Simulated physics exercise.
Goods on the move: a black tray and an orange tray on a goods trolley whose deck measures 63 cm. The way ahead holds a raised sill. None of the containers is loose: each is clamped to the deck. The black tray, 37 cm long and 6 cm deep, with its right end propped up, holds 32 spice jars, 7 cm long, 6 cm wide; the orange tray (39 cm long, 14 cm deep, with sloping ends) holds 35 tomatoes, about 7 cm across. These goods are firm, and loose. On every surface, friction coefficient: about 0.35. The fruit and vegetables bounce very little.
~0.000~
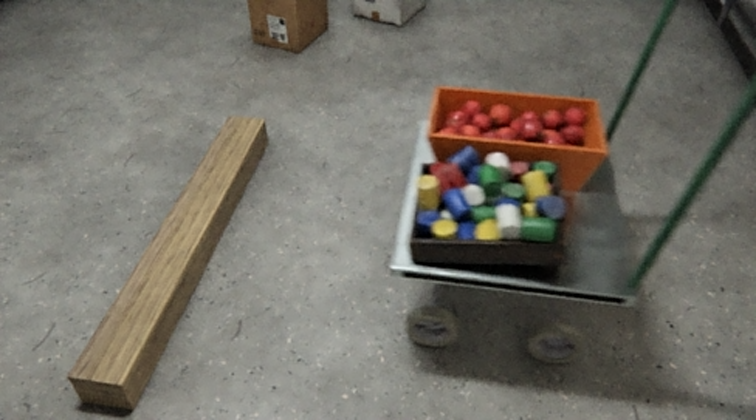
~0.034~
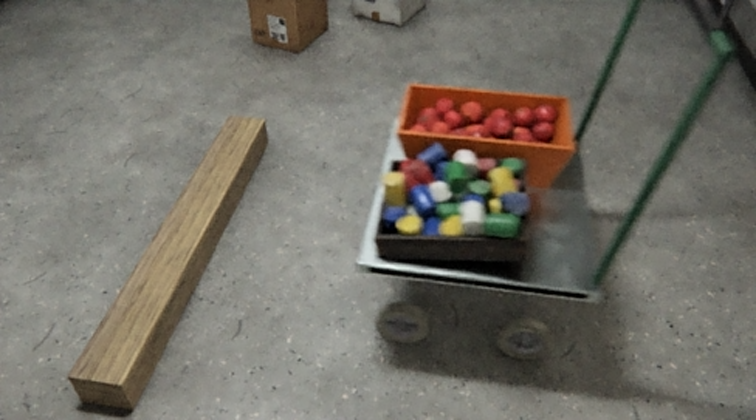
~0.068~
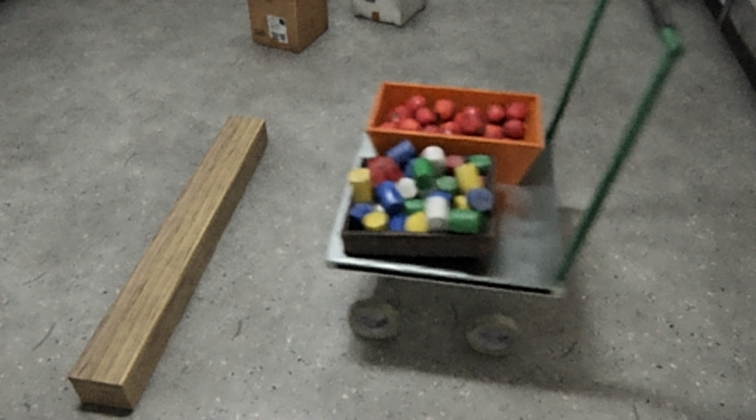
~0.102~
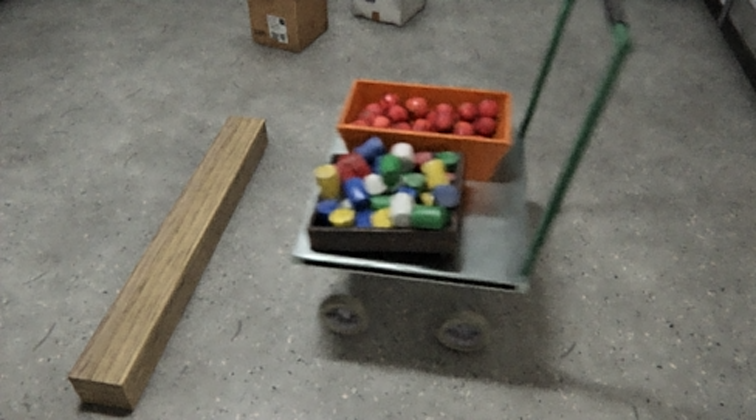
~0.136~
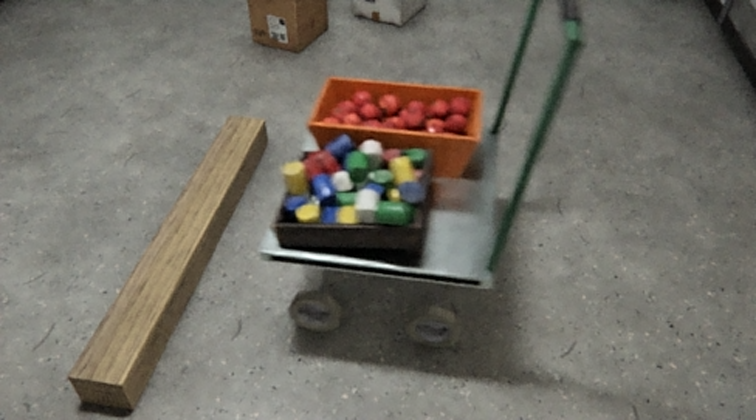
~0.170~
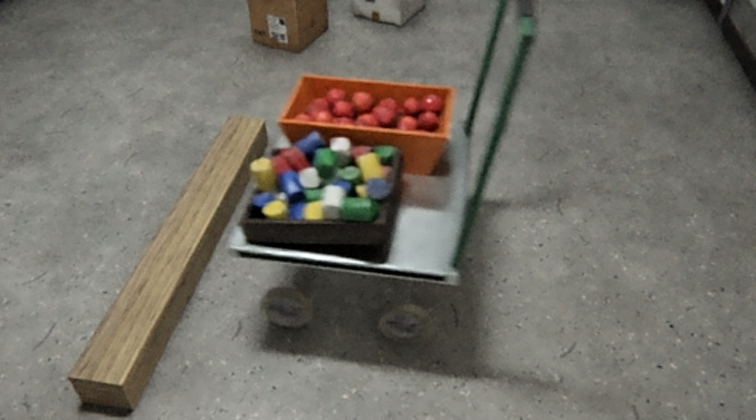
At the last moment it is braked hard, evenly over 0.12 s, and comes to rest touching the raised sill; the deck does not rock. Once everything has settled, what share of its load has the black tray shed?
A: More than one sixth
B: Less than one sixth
Option A: More than one sixth.
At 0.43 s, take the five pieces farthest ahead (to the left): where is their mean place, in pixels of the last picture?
Pixel (104, 141), give or take.
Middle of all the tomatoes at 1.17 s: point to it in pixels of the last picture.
In the last view, the centre sits near (273, 117).
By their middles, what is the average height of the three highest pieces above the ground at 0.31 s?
On average they sit about 56 cm high.
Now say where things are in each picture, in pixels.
In the first picture (each is followed by its nearest rim corner in this view), black tray, (561, 242); orange tray, (604, 151); 73 cm short of the stop; none out.
Black tray, (523, 238); orange tray, (571, 148); 64 cm short of the stop, in the second picture.
Black tray, (486, 234); orange tray, (539, 145); 55 cm short of the stop, in the third picture.
Black tray, (450, 230); orange tray, (507, 142); 46 cm short of the stop, in the fourth picture.
Black tray, (414, 226); orange tray, (476, 139); 37 cm short of the stop, in the fifth picture.
Black tray, (379, 222); orange tray, (445, 136); 28 cm short of the stop; none out, in the sixth picture.
After 0.21 s, the brake bites.
After 0.31 s, black tray 31 in, 1 out and orange tray 35 in, 0 out.
After 0.43 s, black tray 24 in, 8 out and orange tray 35 in, 0 out.
After 0.66 s, black tray 21 in, 11 out and orange tray 34 in, 1 out.
Outcome (at 1.17 s), black tray 20 in, 12 out and orange tray 34 in, 1 out. Asked share, 12 of 32, 38 per cent.
